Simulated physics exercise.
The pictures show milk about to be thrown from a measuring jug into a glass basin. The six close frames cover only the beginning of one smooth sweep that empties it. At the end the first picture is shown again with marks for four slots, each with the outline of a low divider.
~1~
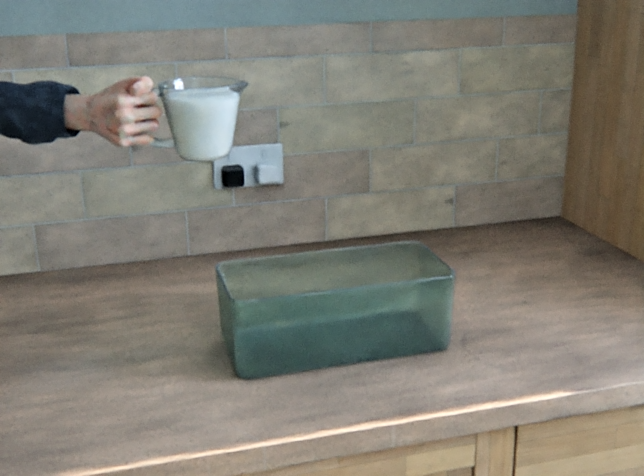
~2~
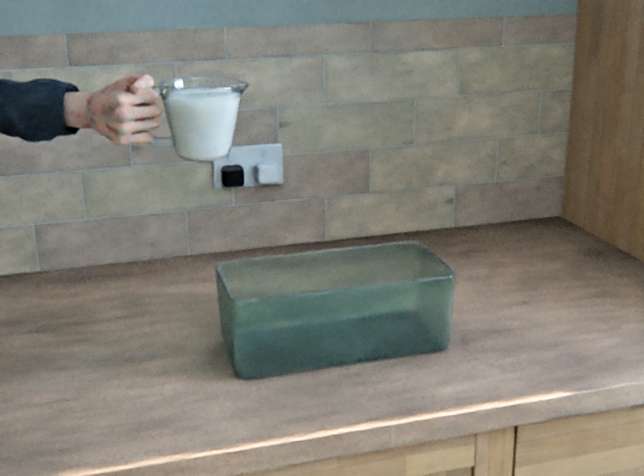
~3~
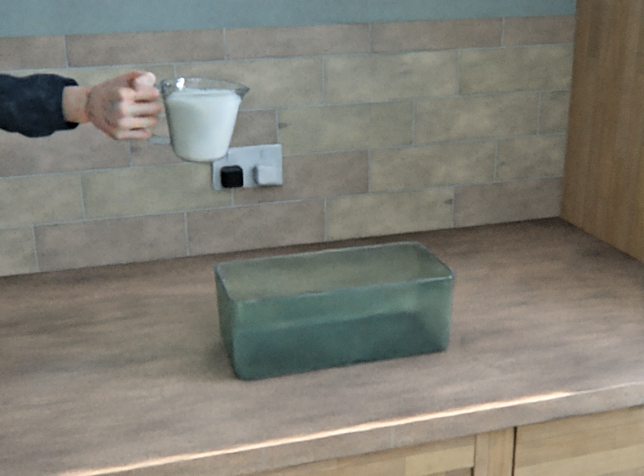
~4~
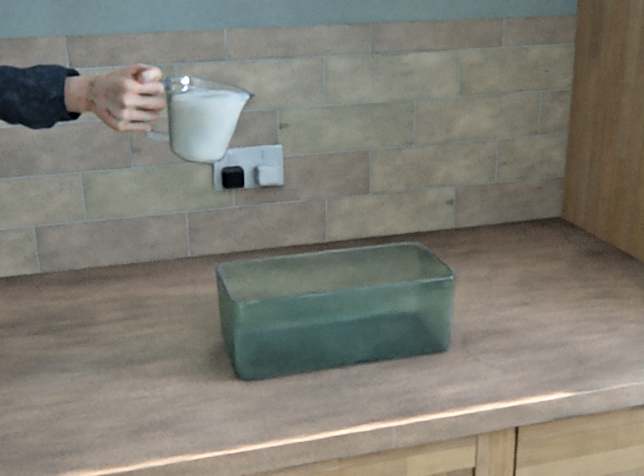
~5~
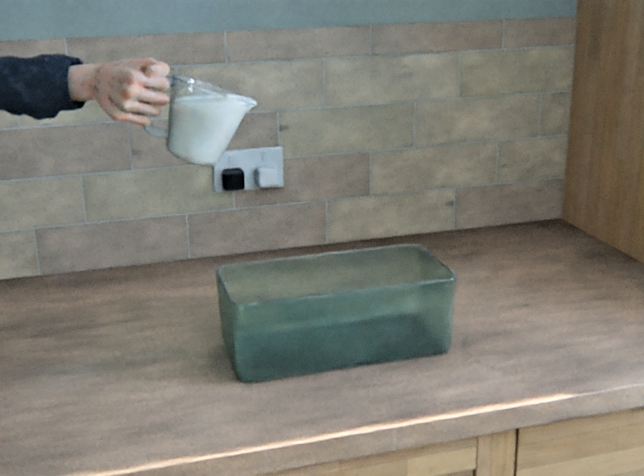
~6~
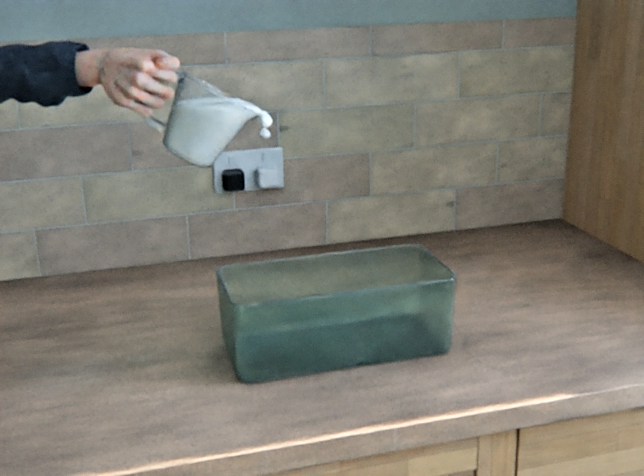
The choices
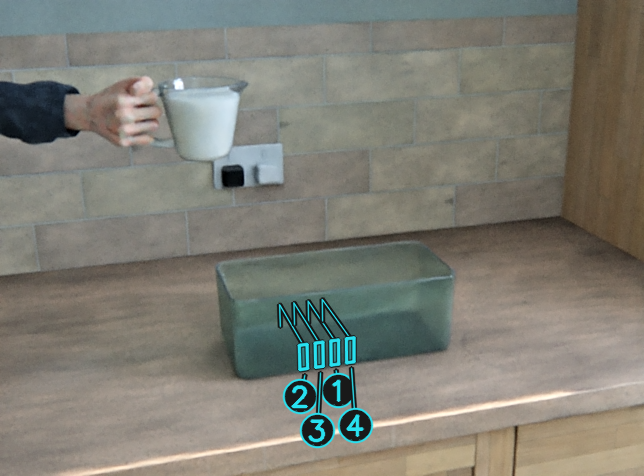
A kitchen worktop with a brownish surface, pale wooden cupboards and beige-brown wall tiles is seen from slightly above by a still camera. At upper left, a dark-sleeved hand holds a clear jug of white milk before a wall socket, with a greenish glass basin below, near the centre. The hand holds the jug nearly still, then gradually tilts it rightward until a little milk slips over its lip.
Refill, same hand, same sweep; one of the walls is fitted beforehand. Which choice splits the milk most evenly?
The best place is 1.
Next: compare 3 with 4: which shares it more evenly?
3 it is.
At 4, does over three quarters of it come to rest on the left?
Yes, it does.
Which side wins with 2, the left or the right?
More ends on the right.
In cyan, 1 at (336, 370); 2 at (304, 374); 3 at (320, 372); 4 at (351, 368).
With 1, about 49 % ends left of the wall and 48 % right of it; 3 % is lost outside.
With 2, about 8 % ends left of the wall and 89 % right of it; 3 % is lost outside.
With 3, about 20 % ends left of the wall and 77 % right of it; 3 % is lost outside.
With 4, about 86 % ends left of the wall and 8 % right of it; 6 % is lost outside.
